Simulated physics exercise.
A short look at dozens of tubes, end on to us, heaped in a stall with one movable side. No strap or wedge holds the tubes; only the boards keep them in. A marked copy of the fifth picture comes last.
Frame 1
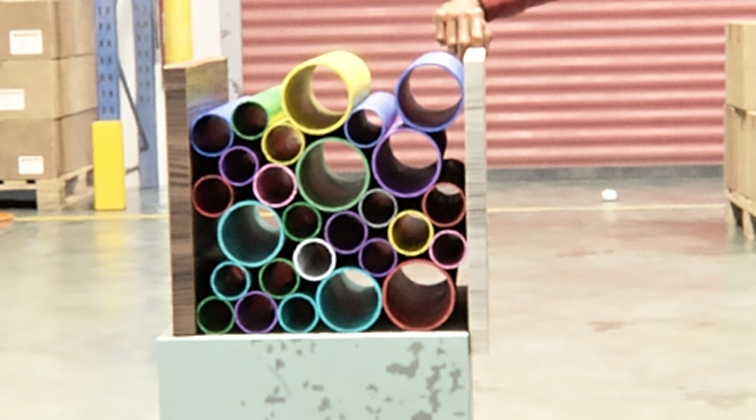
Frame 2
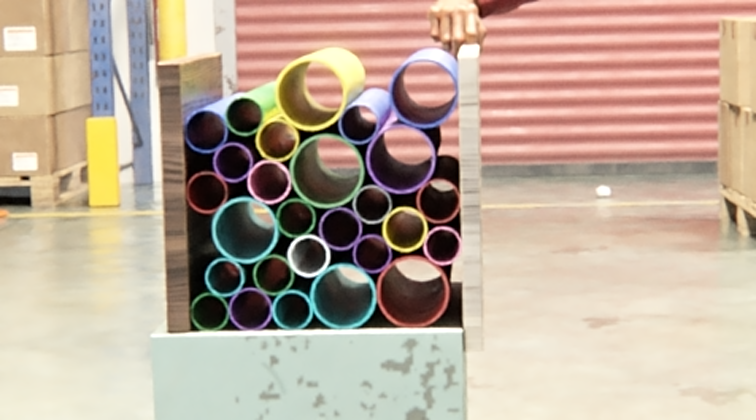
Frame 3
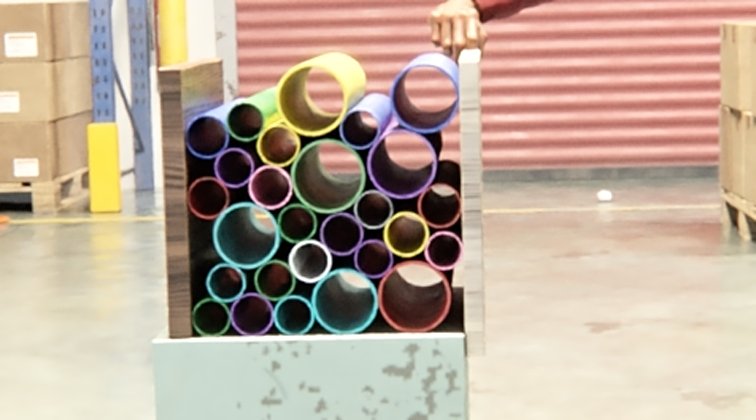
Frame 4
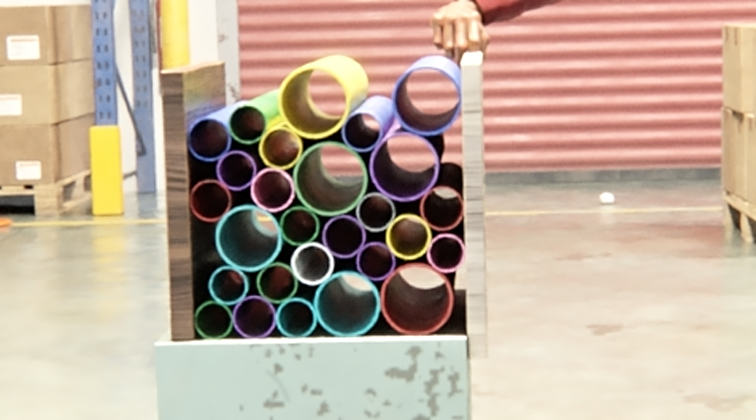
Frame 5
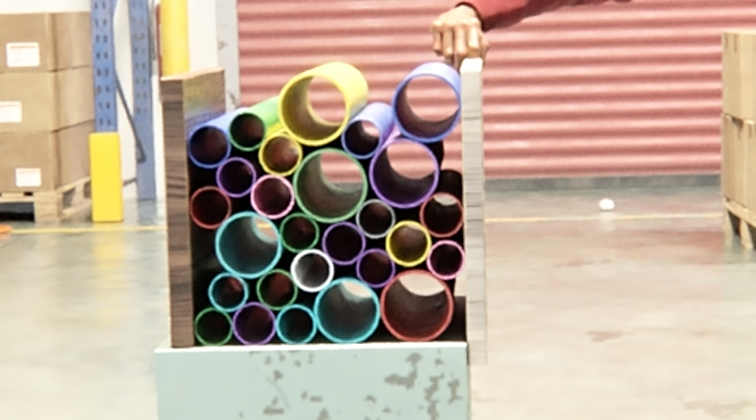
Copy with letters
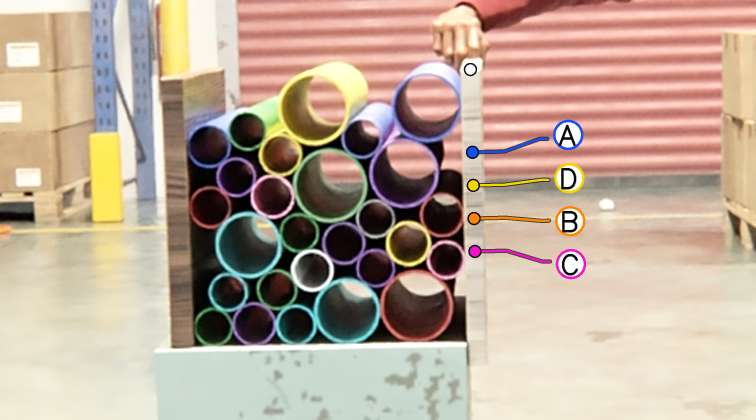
Colourful tubes sitting stacked between two upright boards, shifting only slightly in view while a hand rests on the right board.
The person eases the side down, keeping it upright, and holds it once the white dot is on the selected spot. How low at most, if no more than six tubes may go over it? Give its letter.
Slide it to C.
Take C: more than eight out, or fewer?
It loses fewer than eight.
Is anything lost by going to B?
At B: Yes.
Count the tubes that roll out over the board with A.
The count is none.
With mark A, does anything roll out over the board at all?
No, at A.
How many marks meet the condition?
Four of them.
On the marked copy, A at (473, 152); B at (474, 218); C at (475, 251); D at (474, 185); the white dot at (471, 70).
Taking C. A third of the way, top of the board (463, 150).
Two thirds of the way, top of the board (465, 240).
When it is over, top of the board (465, 250), four out over the board.
As for the rest, A none out over the board; B one out over the board; D one out over the board.
